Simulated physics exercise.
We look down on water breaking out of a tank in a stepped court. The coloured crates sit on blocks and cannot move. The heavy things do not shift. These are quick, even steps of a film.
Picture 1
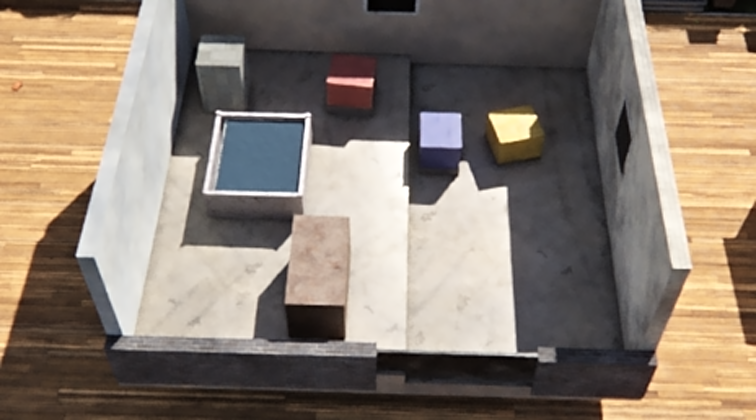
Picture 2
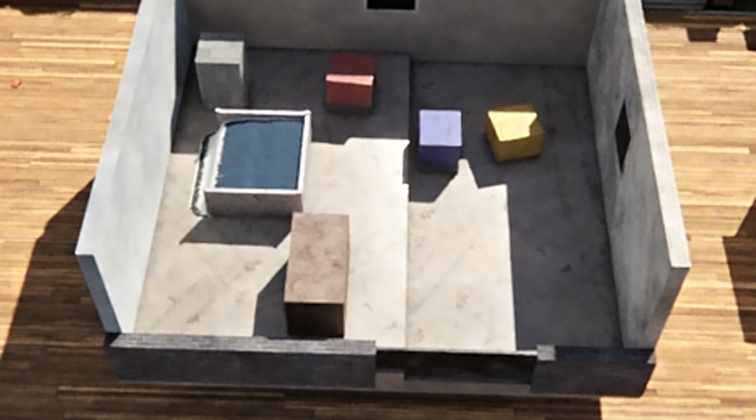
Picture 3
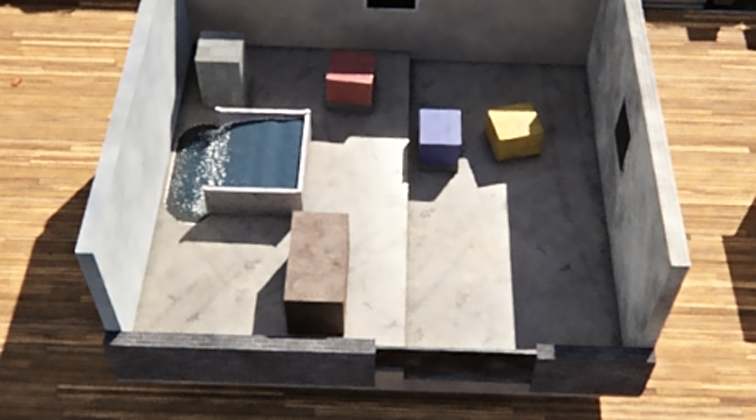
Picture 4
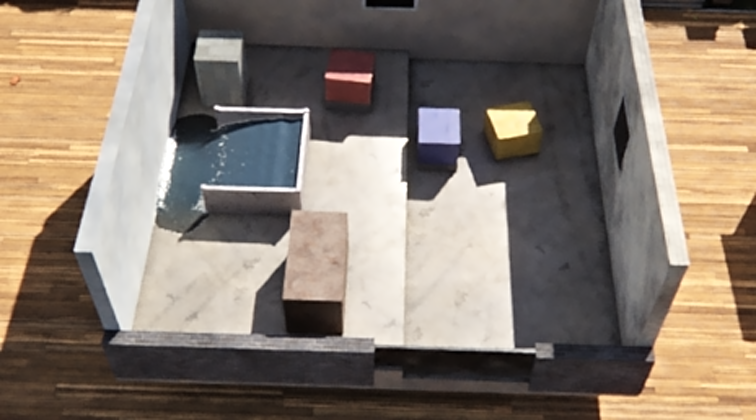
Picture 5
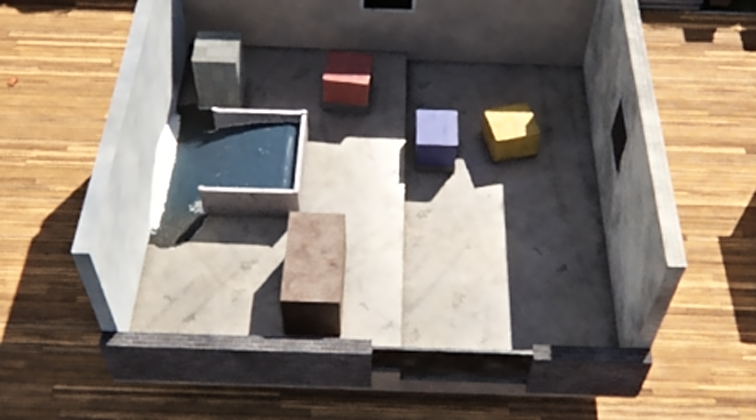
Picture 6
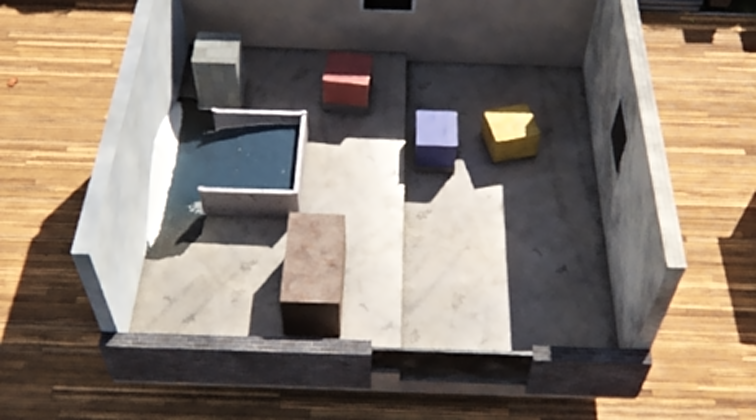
The clip shows a walled court with a water tank, a brown block and smaller coloured blocks, seen from above; water pours from the tank's left side, reaches the left wall and spreads along it toward the viewer.
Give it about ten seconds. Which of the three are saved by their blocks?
In the end: The yellow crate stays dry; the red crate stays dry; the blue crate stays dry.
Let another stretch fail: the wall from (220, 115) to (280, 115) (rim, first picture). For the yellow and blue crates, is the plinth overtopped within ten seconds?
Yellow crate ends up wet, blue crate remains dry.
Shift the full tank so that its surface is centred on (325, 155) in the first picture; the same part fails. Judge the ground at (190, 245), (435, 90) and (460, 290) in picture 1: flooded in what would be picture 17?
In that order: Wet, not flooded, free of water.
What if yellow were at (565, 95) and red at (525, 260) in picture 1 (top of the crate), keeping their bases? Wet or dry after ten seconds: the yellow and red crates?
Then: Yellow takes water, red keeps dry.
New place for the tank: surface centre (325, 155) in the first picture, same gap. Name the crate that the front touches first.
It is the one in red.
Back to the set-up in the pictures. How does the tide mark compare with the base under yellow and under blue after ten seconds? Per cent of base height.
In turn 50 and 50 per cent.
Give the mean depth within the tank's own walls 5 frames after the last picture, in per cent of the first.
I make it 42 per cent.
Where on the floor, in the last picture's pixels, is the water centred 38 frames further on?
Close to (299, 187).
A moment on, water covers 10 % of the floor; the yellow crate not reached, the red crate not reached, the blue crate not reached.
Next, water covers 20 % of the floor; the yellow crate not reached, the red crate not reached, the blue crate not reached.
Then, water covers 35 % of the floor; the yellow crate not reached, the red crate water round its plinth, the blue crate water round its plinth.
Later, water covers 65 % of the floor; the yellow crate water round its plinth, the red crate water round its plinth, the blue crate water round its plinth.
In the end, water covers 80 % of the floor; the yellow crate stayed above the water, the red crate stayed above the water, the blue crate stayed above the water.
